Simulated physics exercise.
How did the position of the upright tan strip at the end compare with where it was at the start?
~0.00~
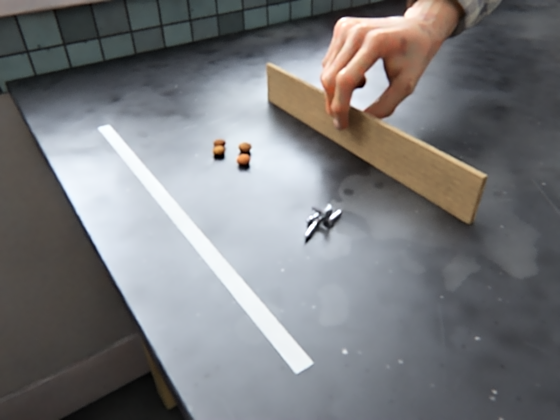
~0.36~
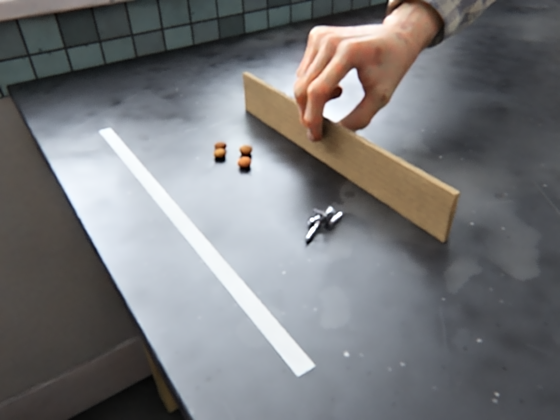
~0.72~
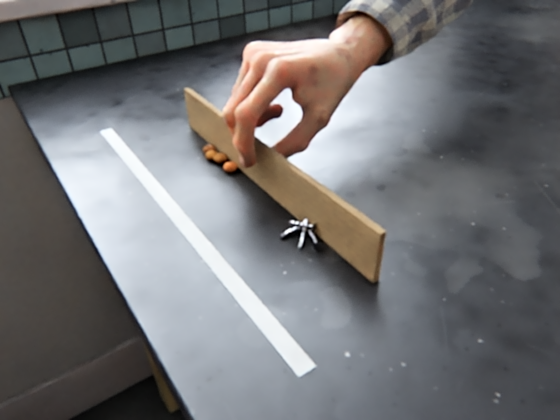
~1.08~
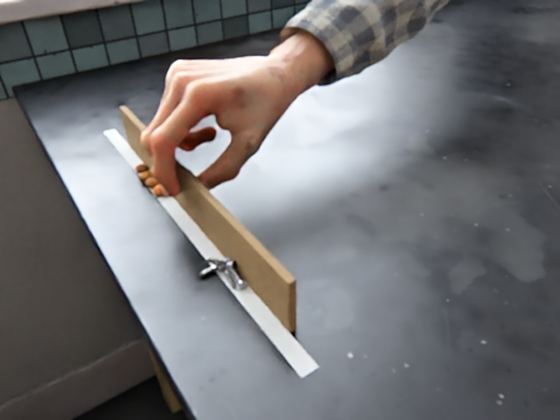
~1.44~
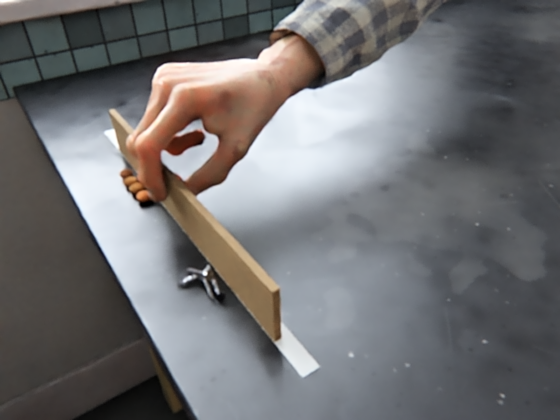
At the start it stood well to the right of both small heaps and away from the white tape. By the end it was farther left and a little nearer the viewer, standing at the tape.
A hand slid an upright tan strip leftward across a dark table, sweeping up a small heap of brown pieces and then a heap of shiny ones, and stopped at the white tape with both heaps still on the table.
